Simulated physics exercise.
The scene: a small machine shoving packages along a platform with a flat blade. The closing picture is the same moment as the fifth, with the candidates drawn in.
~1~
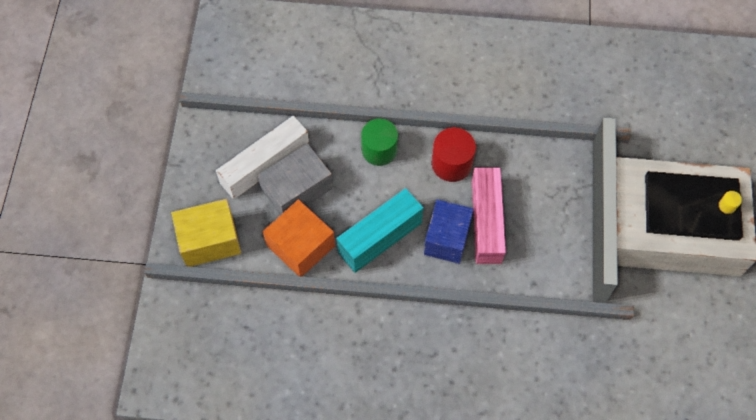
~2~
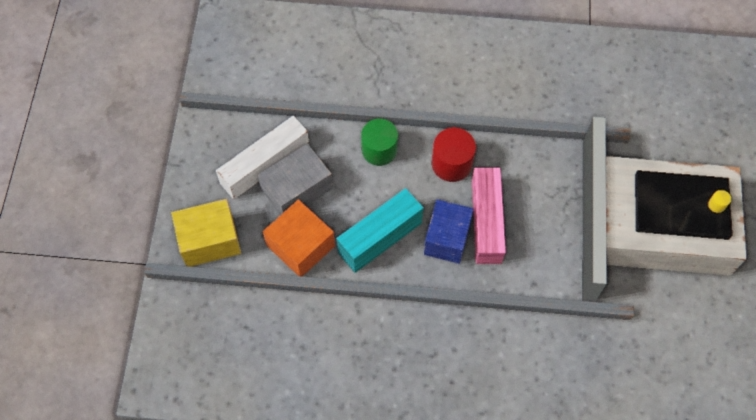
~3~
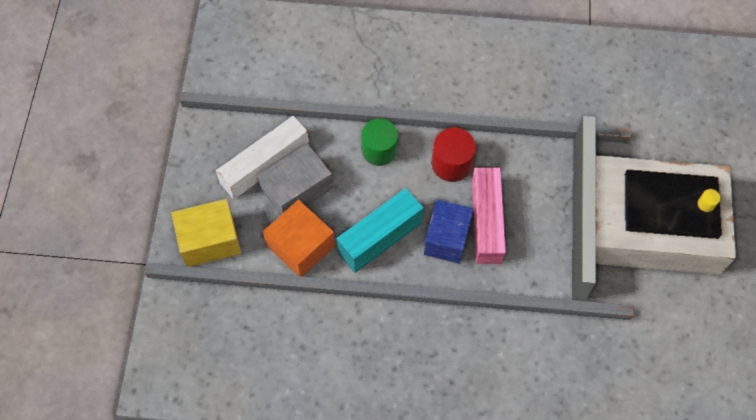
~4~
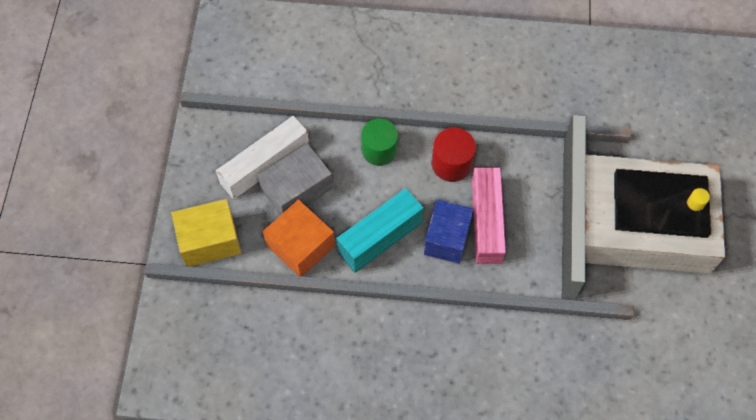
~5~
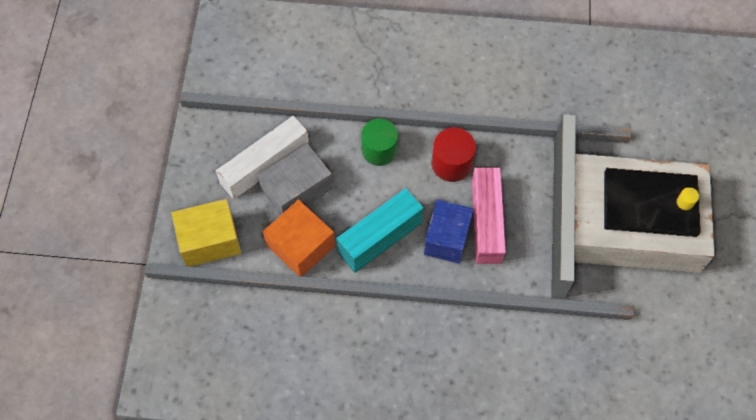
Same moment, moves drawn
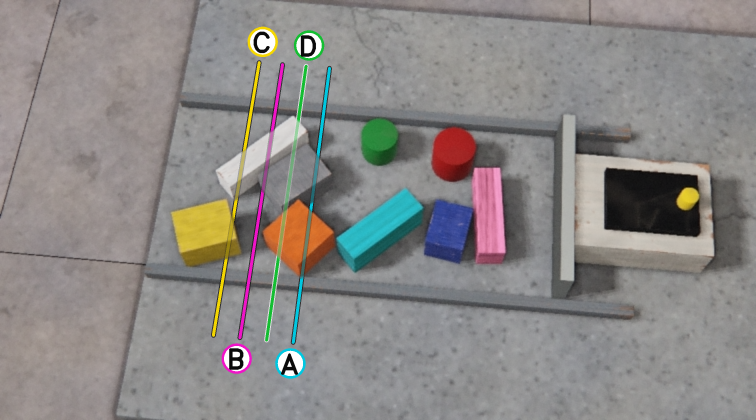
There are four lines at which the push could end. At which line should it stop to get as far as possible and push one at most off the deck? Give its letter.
No farther than D.
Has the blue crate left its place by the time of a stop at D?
Yes.
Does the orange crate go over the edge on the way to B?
By then, yes.
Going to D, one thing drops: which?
It is the yellow crate.
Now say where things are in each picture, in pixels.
The first frame shows yellow crate (207, 233); grey crate (296, 181); turquoise stick (380, 231).
The second frame shows robot (676, 203); white bar (264, 157).
The third frame shows robot (665, 202); green canister (379, 142).
The fourth frame shows robot (655, 201); orange crate (299, 239).
The fifth frame shows robot (644, 201); yellow crate (207, 233); grey crate (296, 181); turquoise stick (380, 231).
On the copy, A at (313, 197); B at (263, 192); C at (238, 190); D at (288, 194).
On D. First, robot (542, 192); red canister (439, 150); turquoise stick (361, 230).
Then, robot (441, 184); yellow crate (173, 230); white bar (243, 145).
Finally, robot (364, 177); yellow crate over the edge; orange crate (165, 218); one fallen.
By contrast, A is within the limit but short; B drops three; C drops four.
